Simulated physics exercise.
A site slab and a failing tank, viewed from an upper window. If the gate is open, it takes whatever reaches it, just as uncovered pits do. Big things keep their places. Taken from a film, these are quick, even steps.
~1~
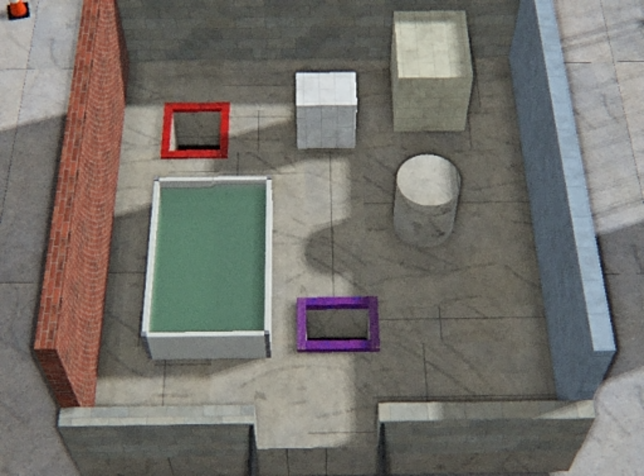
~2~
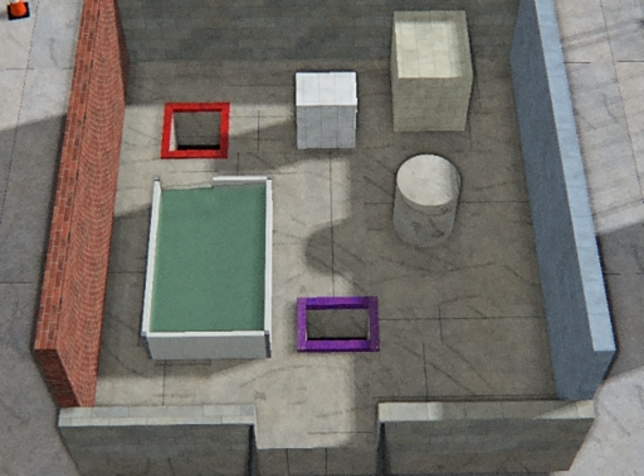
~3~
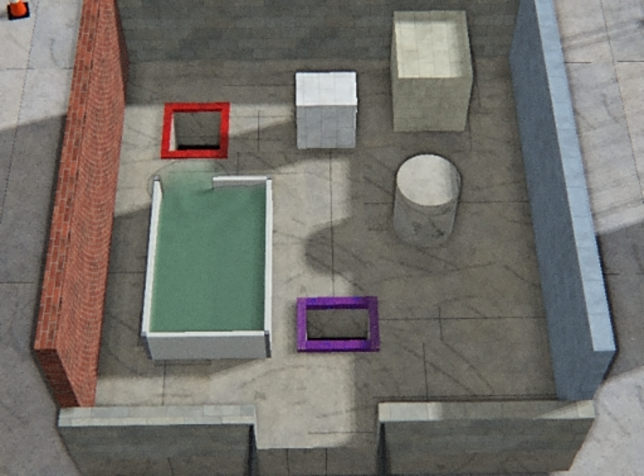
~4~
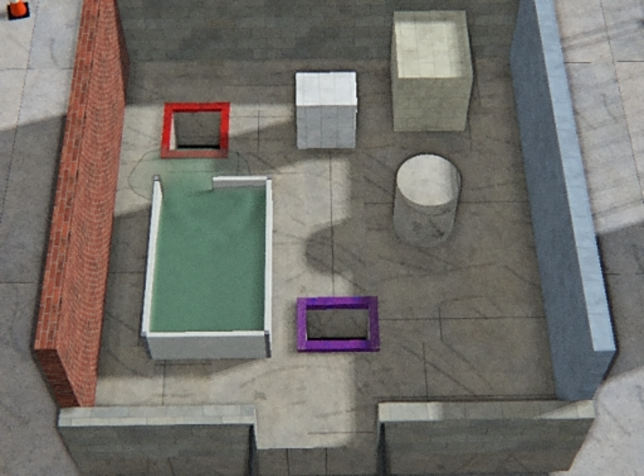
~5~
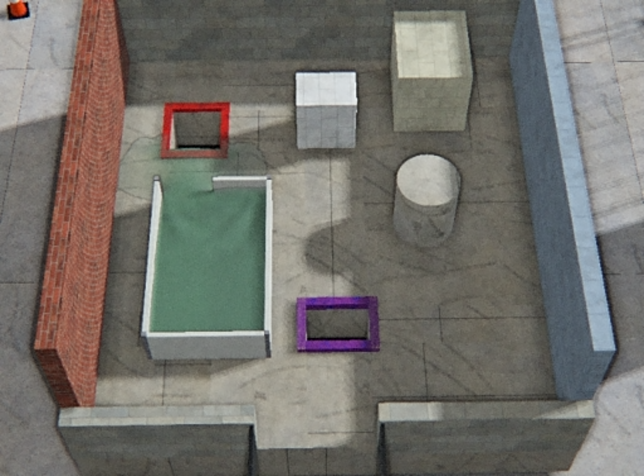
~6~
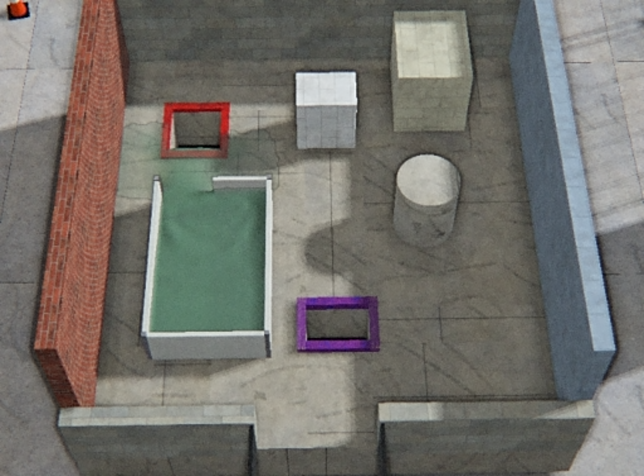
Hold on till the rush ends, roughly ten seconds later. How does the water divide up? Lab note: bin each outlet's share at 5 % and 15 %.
Result: The gate is nearly idle - draining beneath five per cent, the red pit is busy - draining past fifteen per cent, the purple pit is nearly idle - draining beneath five per cent.
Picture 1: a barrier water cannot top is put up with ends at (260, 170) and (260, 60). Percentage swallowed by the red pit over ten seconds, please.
Roughly 50 per cent ends up in the red pit.
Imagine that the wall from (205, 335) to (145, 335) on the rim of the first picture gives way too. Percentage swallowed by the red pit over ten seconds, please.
For red, roughly 2 in a hundred.
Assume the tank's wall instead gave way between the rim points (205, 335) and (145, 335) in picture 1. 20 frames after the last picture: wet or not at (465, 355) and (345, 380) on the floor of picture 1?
One after the other: Awash, flooded.
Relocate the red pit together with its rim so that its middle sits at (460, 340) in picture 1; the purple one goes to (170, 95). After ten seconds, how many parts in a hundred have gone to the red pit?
Result - red pit, 0 in a hundred.
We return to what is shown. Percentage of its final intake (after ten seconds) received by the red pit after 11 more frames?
My estimate: Close to 40 per cent.
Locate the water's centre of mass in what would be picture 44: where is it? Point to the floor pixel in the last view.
At about (236, 208).
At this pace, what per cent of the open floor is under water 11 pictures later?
Around 15 in a hundred.
A moment on, water covers 10 % of the floor; the gate 0 %, the red pit 7 %, the purple pit 0 %.
Next, water covers 15 % of the floor; the gate 0 %, the red pit 14 %, the purple pit 0 %.
Then, water covers 25 % of the floor; the gate 0 %, the red pit 21 %, the purple pit 0 %.
Later, water covers 45 % of the floor; the gate 0 %, the red pit 30 %, the purple pit 0 %.
In the end, water covers 65 % of the floor; the gate 0 %, the red pit 35 %, the purple pit 0 %.
